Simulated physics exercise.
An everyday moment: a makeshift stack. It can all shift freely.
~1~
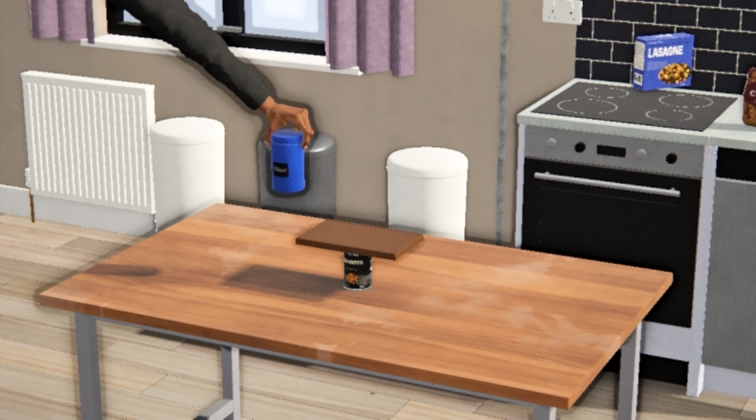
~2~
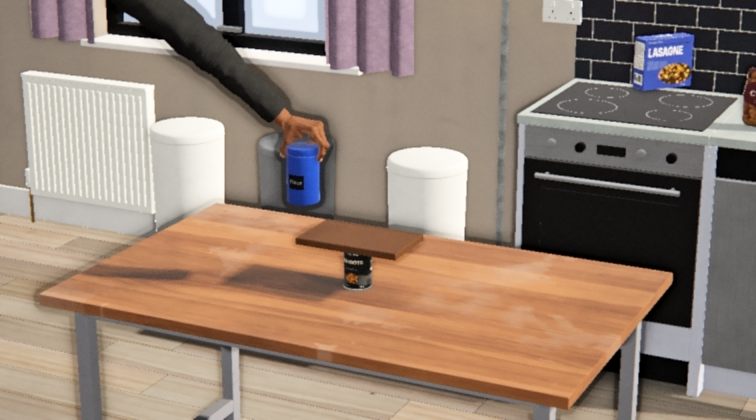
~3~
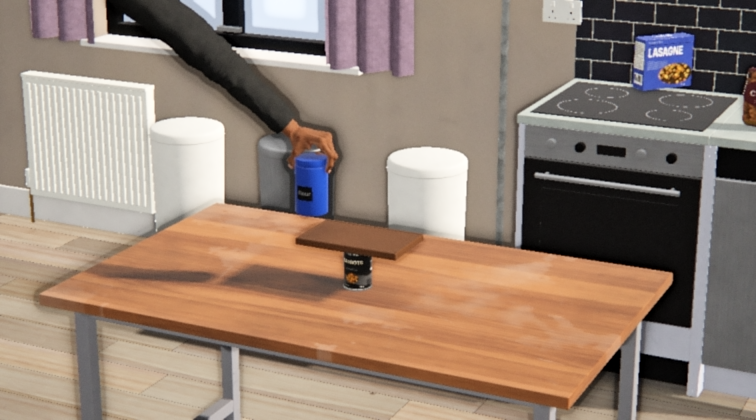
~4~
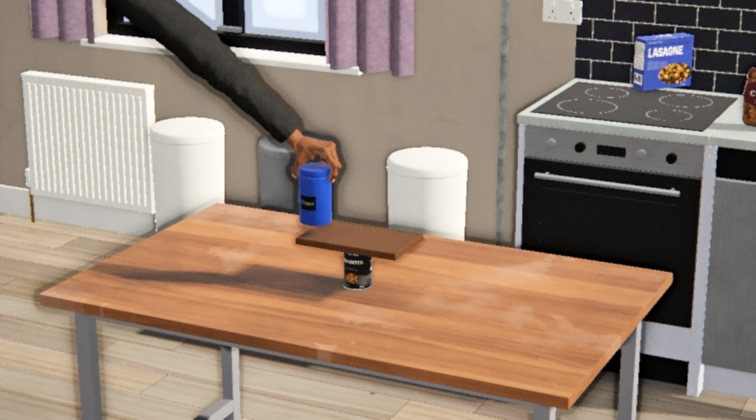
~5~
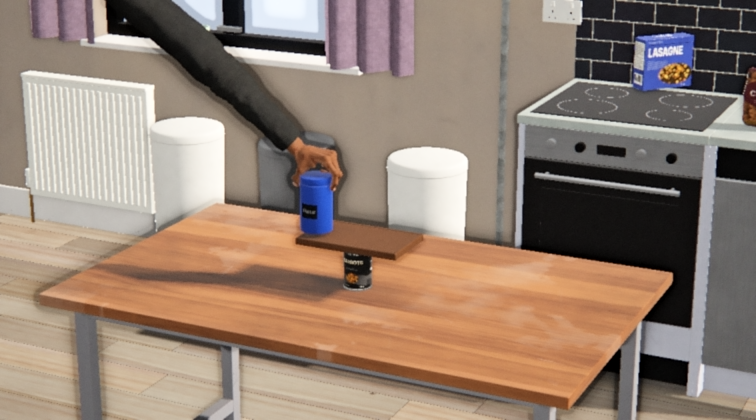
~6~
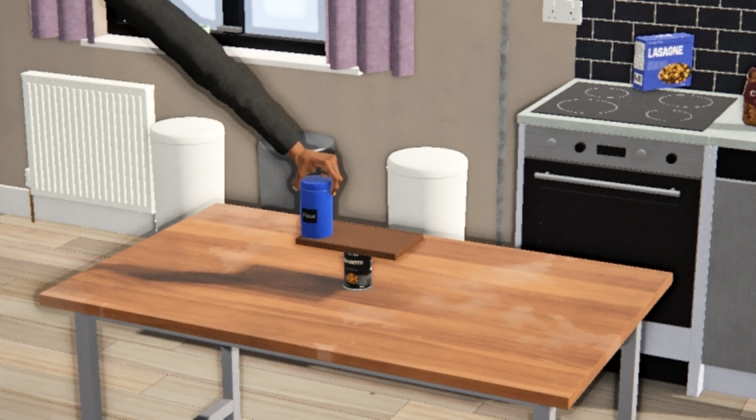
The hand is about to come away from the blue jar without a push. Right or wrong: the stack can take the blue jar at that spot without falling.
Wrong.
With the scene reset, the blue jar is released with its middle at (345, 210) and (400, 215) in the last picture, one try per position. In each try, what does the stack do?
First case: It remains standing; second case: It collapses.
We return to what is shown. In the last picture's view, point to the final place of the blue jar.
End position: Approximately (266, 269).
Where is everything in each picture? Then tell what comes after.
Coming down; blue jar (288, 161); black tin (358, 265), in the first picture.
Coming down; blue jar (303, 173); black tin (358, 265), in the second picture.
Coming down; blue jar (312, 185); black tin (358, 265), in the third picture.
Coming down; blue jar (315, 194); black tin (358, 265), in the fourth picture.
Coming down; blue jar (316, 202); black tin (358, 265), in the fifth picture.
In place under the hand; blue jar (316, 207); black tin (358, 265), in the sixth picture.
Then, 0.40 s after the last picture, blue jar now fallen; brown lid tipped 59° from how it was.
Then, 0.50 s after the last picture, brown lid tipped 67° from how it was.
At rest, fallen, blue jar; tipped over in the stack, brown lid; black tin in place. Seen from the same camera at the end, blue jar near (266, 269). The stack gives way.
